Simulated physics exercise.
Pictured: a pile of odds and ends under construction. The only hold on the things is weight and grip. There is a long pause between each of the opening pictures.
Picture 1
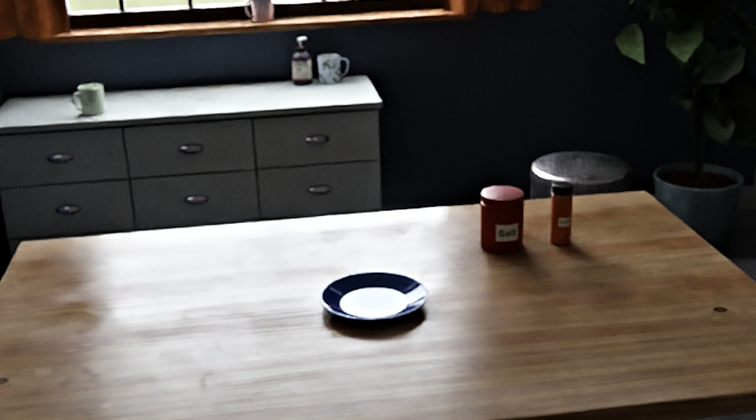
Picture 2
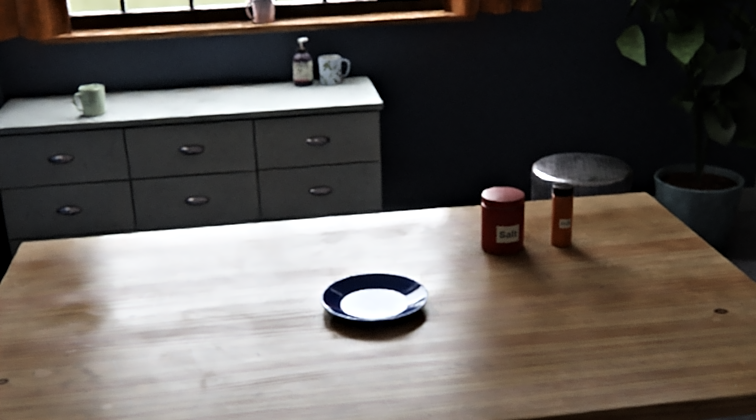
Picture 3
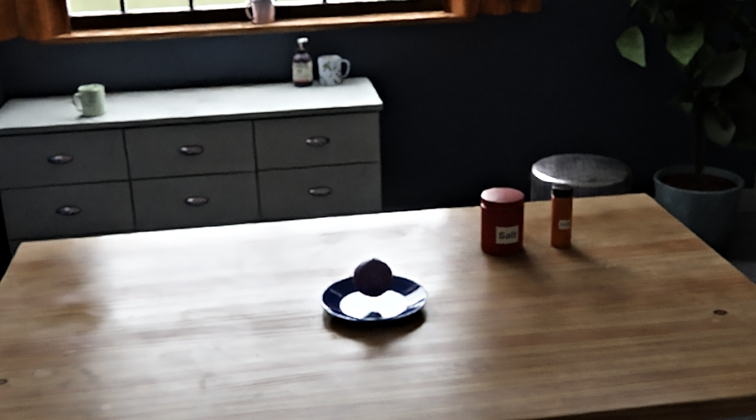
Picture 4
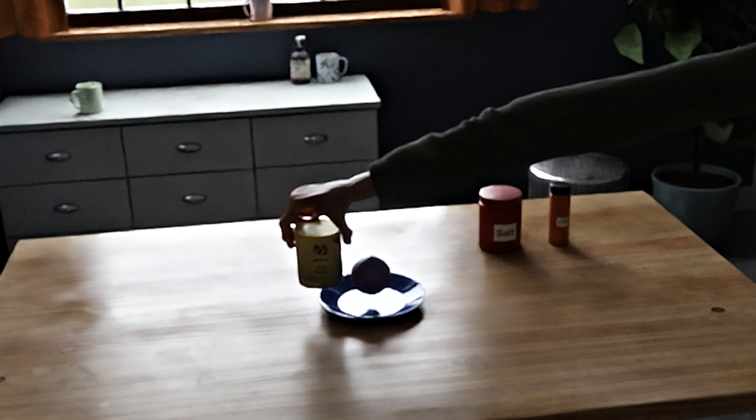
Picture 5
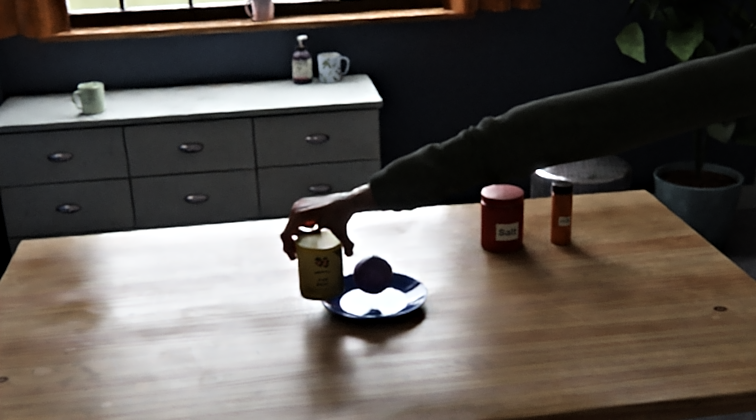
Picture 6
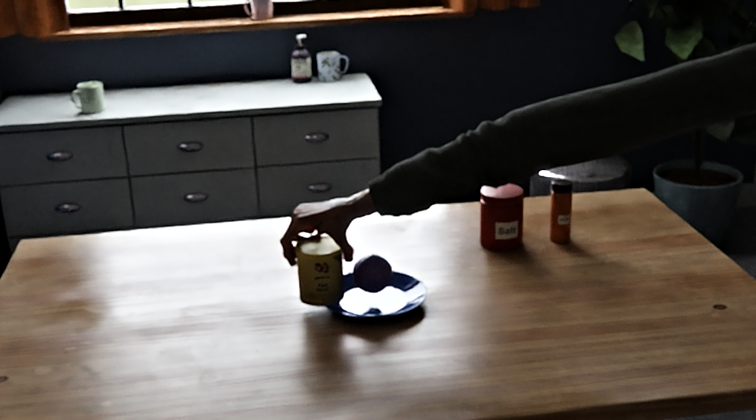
A dark round object appears on the blue plate on a wooden table, then a hand reaching in from the right lowers a yellow pot beside it, at the plate's left edge, while the red jar stays put.
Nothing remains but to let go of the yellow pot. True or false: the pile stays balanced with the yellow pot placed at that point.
True.
Then, 0.50 s past the last view, nothing moves.
Then, 1.30 s past the last view, yellow pot resting near (320, 272).
Finally, all 5 still in place. Final places as the last picture's camera would see them, yellow pot near (320, 272). The pile keeps its balance.
